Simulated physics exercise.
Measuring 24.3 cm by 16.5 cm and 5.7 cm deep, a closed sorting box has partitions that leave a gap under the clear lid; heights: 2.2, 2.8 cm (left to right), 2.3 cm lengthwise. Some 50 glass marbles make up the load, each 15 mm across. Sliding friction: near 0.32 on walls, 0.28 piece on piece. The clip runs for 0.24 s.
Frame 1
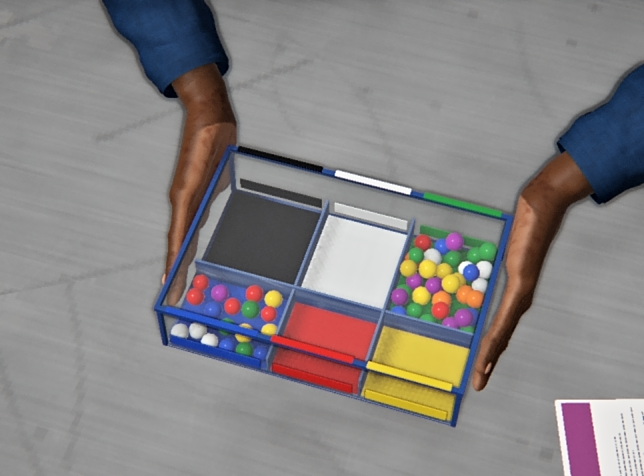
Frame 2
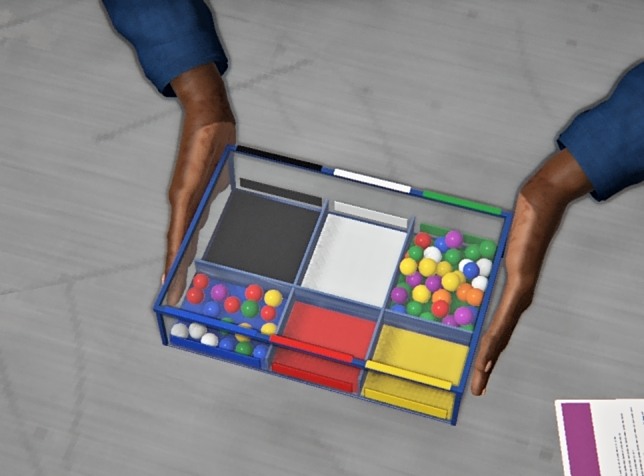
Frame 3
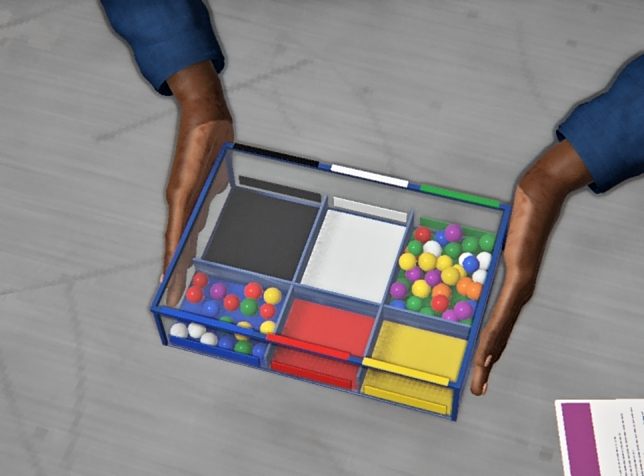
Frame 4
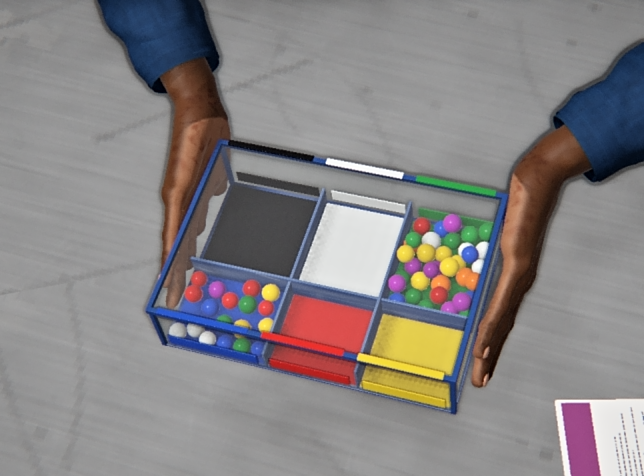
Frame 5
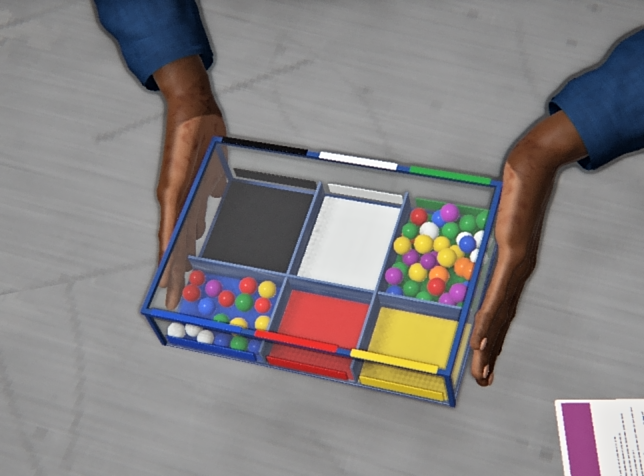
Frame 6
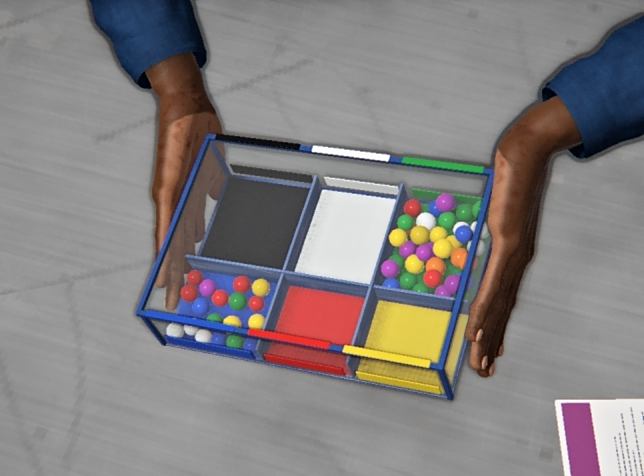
A clear-lidded, blue-edged sorting box turns slightly between two hands in dark blue sleeves, seen from above over a grey, scratched surface. Its compartments are black, white and green along the back and blue, red and yellow along the front, with multicoloured marbles in the green and blue ones and a purple-and-white sheet lower right. The hands gradually tilt the box toward its left front corner, shifting it slightly left, while the marbles stay in those two compartments and the view holds still.
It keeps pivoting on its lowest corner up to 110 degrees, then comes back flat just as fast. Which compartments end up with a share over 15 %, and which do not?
Red compartment not over, blue compartment over, green compartment not over, yellow compartment not over, white compartment not over, black compartment not over.
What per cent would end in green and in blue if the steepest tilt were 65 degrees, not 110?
In that case green 60, blue 35.
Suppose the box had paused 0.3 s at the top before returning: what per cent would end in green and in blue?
Final amounts would be green 0% and blue 90%.
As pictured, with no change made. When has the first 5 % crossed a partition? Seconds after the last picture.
1.10 s, roughly.
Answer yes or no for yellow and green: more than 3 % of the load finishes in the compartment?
For yellow, it does not, for green, it does not.
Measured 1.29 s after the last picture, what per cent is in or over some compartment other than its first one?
About 50 %.
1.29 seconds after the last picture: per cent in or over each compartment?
Red 10 %, blue 55 %, green 15 %, yellow 5 %, white 15 %, black 0 %.
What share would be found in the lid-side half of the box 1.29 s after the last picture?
I'd put it at some 80 percent.
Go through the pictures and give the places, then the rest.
Box tilt 0 degrees, front corners at (160, 307) and (459, 390); blue 35 %, green 65 %, in the first picture.
Box tilt 1 degrees, front corners at (159, 307) and (459, 388), in the second picture.
Box tilt 3 degrees, front corners at (156, 308) and (456, 384), in the third picture.
Box tilt 6 degrees, front corners at (152, 309) and (452, 378), lowest corner left front, in the fourth picture.
Box tilt 10 degrees, front corners at (147, 310) and (446, 371), lowest corner left front, in the fifth picture.
Box tilt 14 degrees, front corners at (142, 311) and (439, 365), lowest corner left front; blue 35 %, green 65 %, in the sixth picture.
Then, 1.29 s after the last picture, tilt 110 degrees; red 10 %, blue 55 %, green 15 %, yellow 5 %, white 15 %.
Then, 2.15 s after the last picture, tilt 50 degrees; red 5 %, blue 90 %, black 5 %.
Then, 3.01 s after the last picture, tilt 0 degrees; red 5 %, blue 85 %, black 10 %.
In the end, red 5 %, blue 85 %, green 0 %, yellow 0 %, white 0 %, black 10 %.
